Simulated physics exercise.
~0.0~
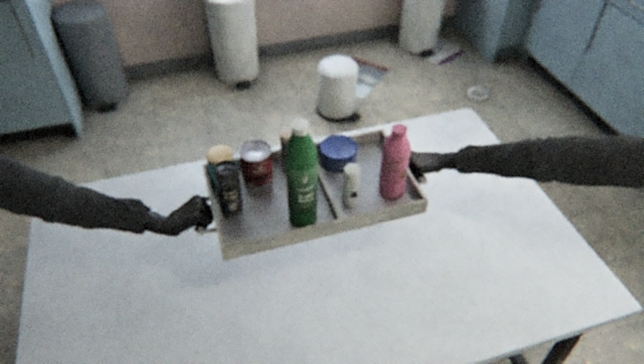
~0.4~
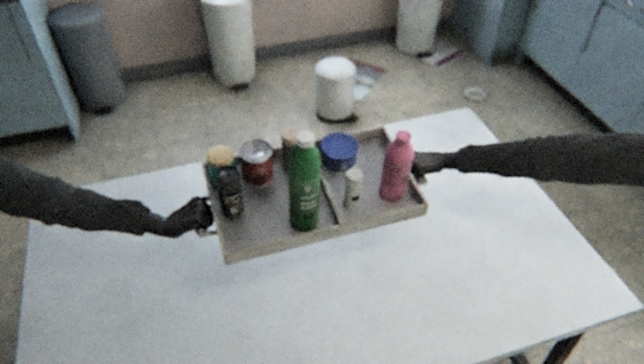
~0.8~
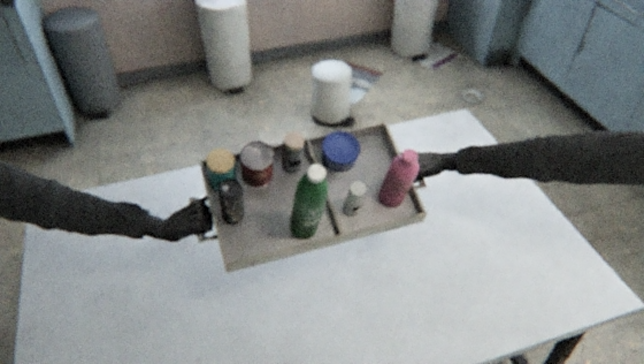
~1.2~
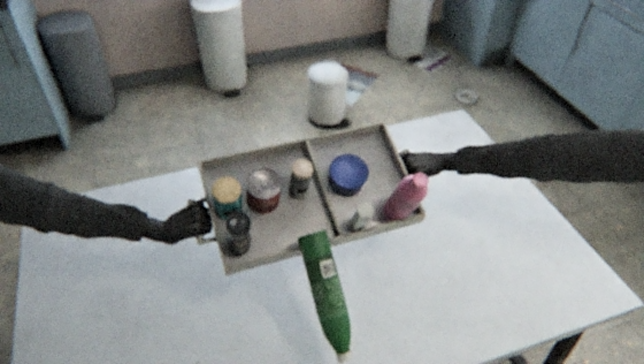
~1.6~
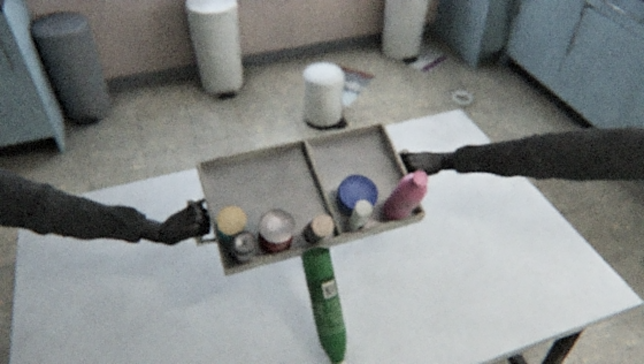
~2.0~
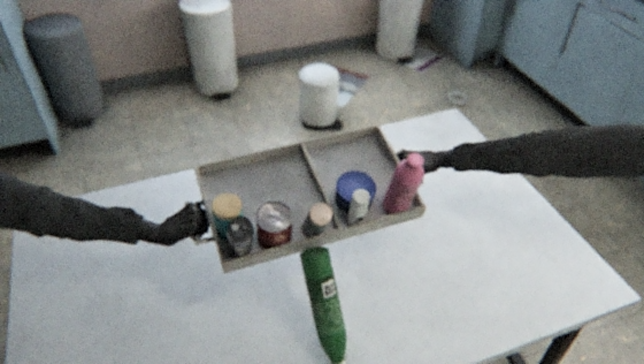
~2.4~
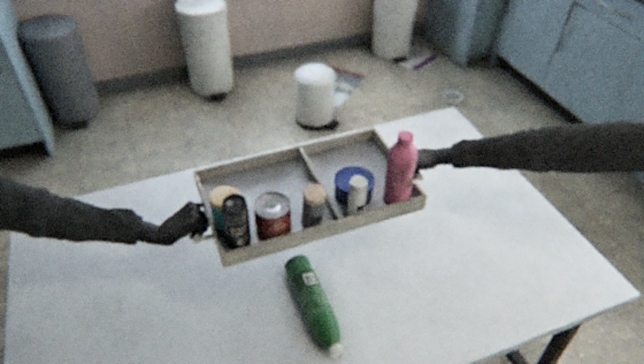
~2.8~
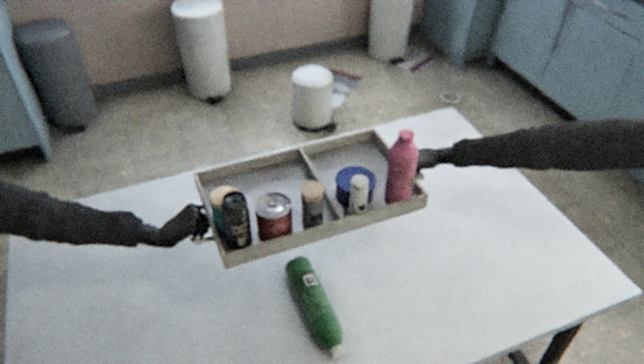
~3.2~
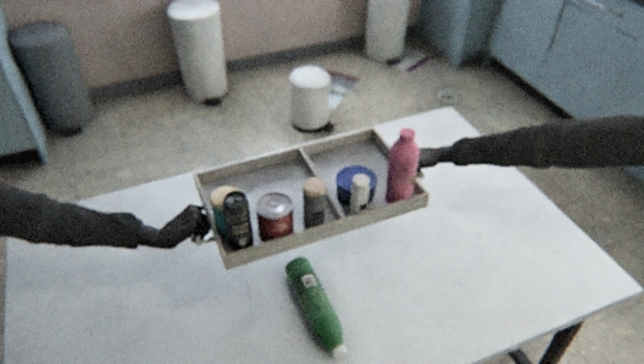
Over a white table in a room with blue cabinets, two dark-sleeved arms tipped a tray of bottles and jars toward the viewer; the green bottle toppled out, the others slid to the near edge, and the tray levelled, leaving it lying on the table.
